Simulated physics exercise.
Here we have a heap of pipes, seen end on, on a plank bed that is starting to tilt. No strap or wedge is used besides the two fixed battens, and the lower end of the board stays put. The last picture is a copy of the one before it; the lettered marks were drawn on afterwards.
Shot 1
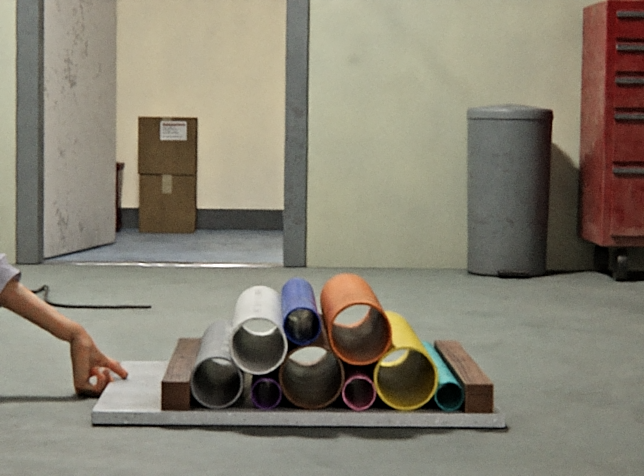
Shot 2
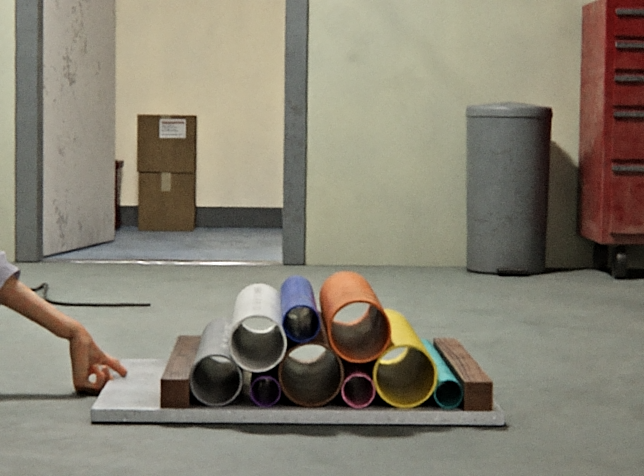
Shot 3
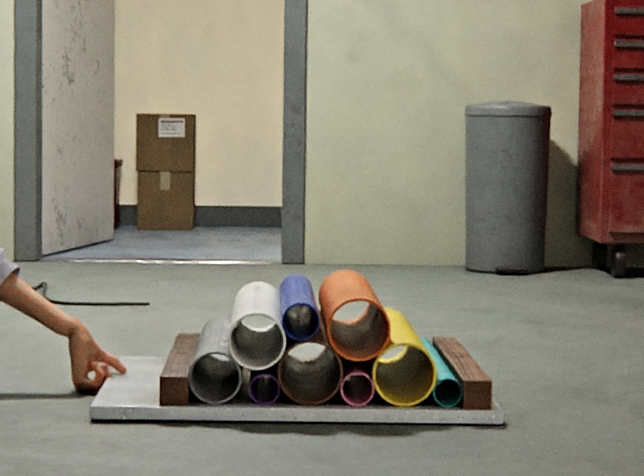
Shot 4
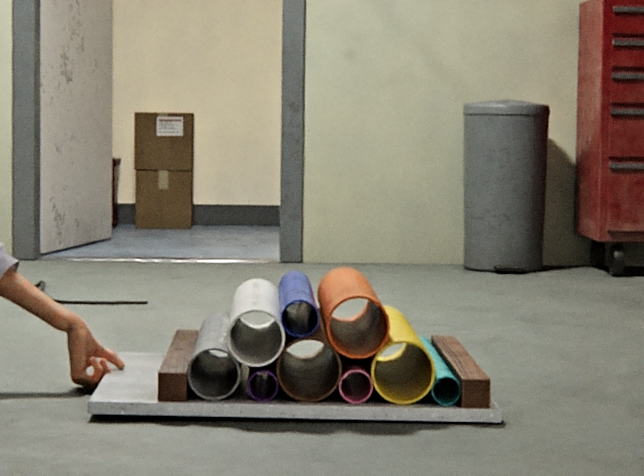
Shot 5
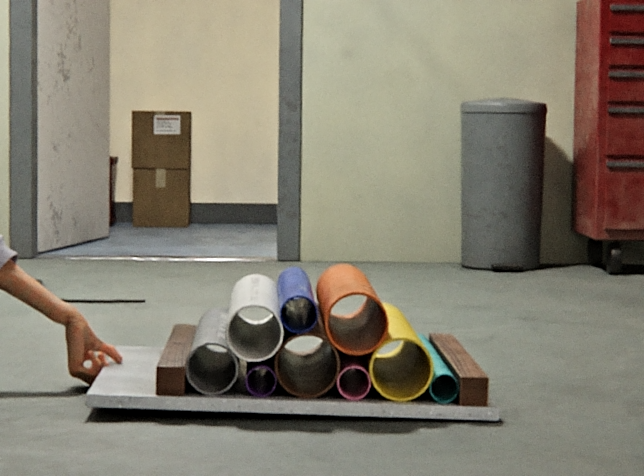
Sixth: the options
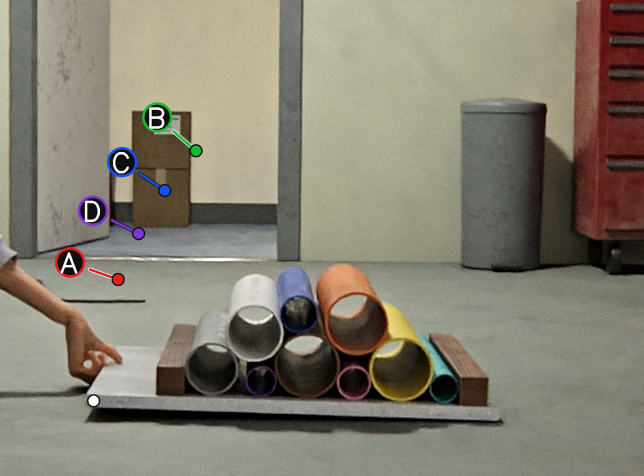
Colourful pipes stacked between wooden blocks on a grey board, a hand at left slowly lifting that end slightly off the floor.
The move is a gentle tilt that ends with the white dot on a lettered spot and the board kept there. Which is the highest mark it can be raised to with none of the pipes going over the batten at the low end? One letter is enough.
It can be raised to B.
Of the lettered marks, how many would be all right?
Four of them.
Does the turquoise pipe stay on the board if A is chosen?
Yes.
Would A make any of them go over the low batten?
No, at A.
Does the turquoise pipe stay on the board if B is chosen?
The turquoise pipe: Yes.
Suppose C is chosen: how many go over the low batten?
The count is none.
On the marked copy, A at (118, 280); B at (196, 151); C at (164, 191); D at (139, 233); the white dot at (94, 401).
Taking B. A third of the way, board at 21°.
Two thirds of the way, board at 40°.
When it is over, board at 40°, none over the low batten.
As for the rest, A none over the low batten; C none over the low batten; D none over the low batten.
